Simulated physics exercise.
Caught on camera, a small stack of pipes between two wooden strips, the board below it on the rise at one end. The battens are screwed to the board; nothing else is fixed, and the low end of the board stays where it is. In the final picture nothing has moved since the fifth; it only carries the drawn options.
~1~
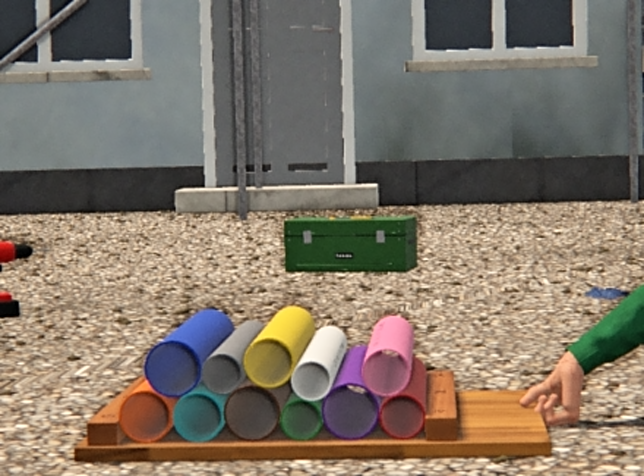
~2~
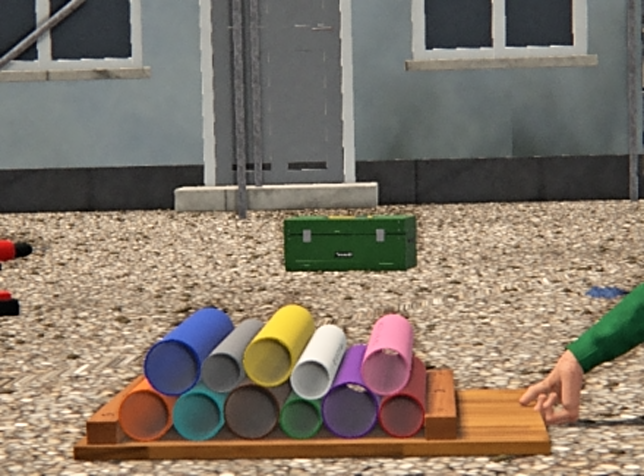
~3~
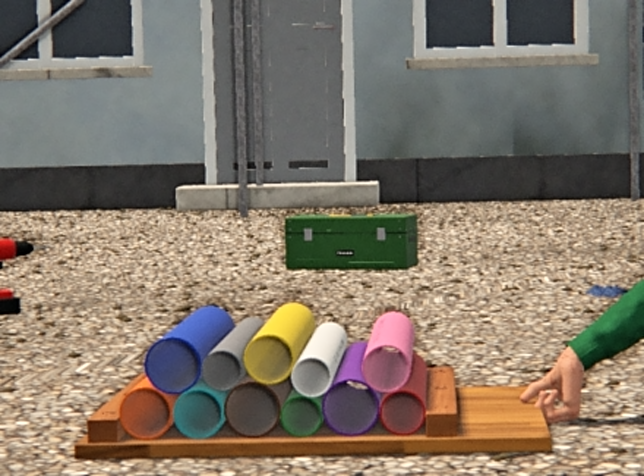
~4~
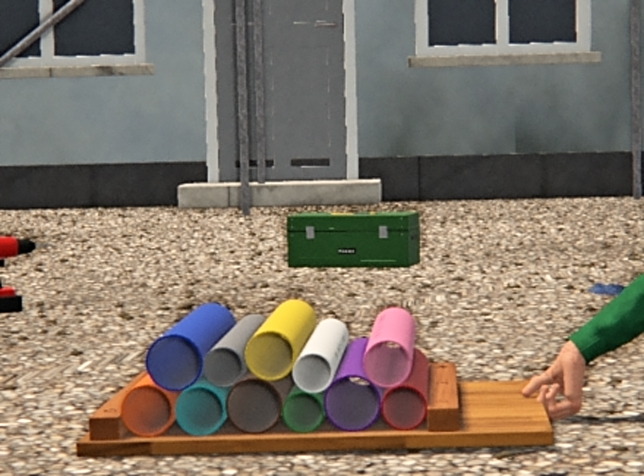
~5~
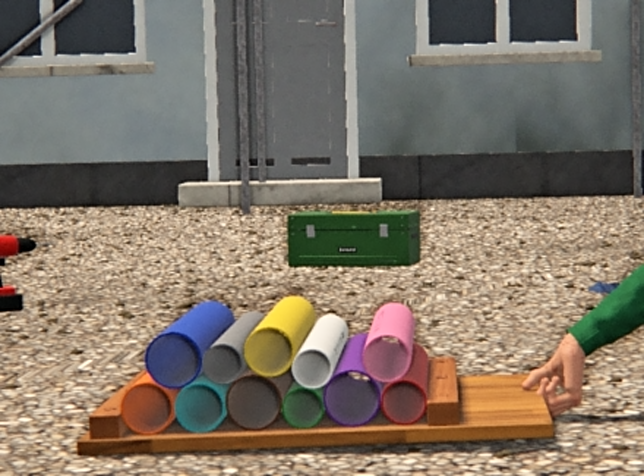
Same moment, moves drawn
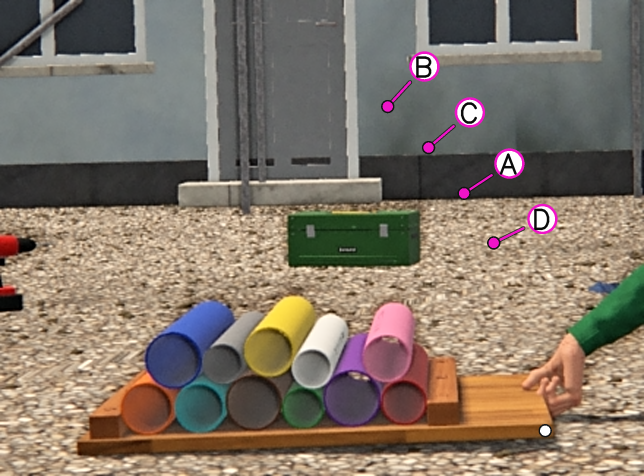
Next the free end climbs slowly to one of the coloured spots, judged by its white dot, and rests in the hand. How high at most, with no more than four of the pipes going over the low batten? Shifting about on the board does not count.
C is the limit.
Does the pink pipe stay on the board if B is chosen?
The pink pipe: No.
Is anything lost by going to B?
Yes.
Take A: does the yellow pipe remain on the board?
No.
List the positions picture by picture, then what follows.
Brown pipe (252, 413); green pipe (301, 420); purple pipe (350, 411), in the first frame.
Purple pipe (350, 410); red pipe (402, 416), in the second frame.
Board (321, 408); red pipe (402, 412); pink pipe (387, 368); blue pipe (173, 365), in the third frame.
Board (323, 404); orange pipe (148, 411); turquoise pipe (200, 411), in the fourth frame.
Board (323, 400); orange pipe (148, 408); turquoise pipe (200, 407), in the fifth frame.
On the copy, A at (464, 193); B at (388, 107); C at (429, 148); D at (494, 243); the white dot at (545, 430).
On C. First, board at 21°.
Then, board at 39°.
Finally, board at 39°, three over the low batten (yellow, blue, grey).
By contrast, A three over the low batten (yellow, blue, grey); B five over the low batten; D three over the low batten (yellow, blue, grey).
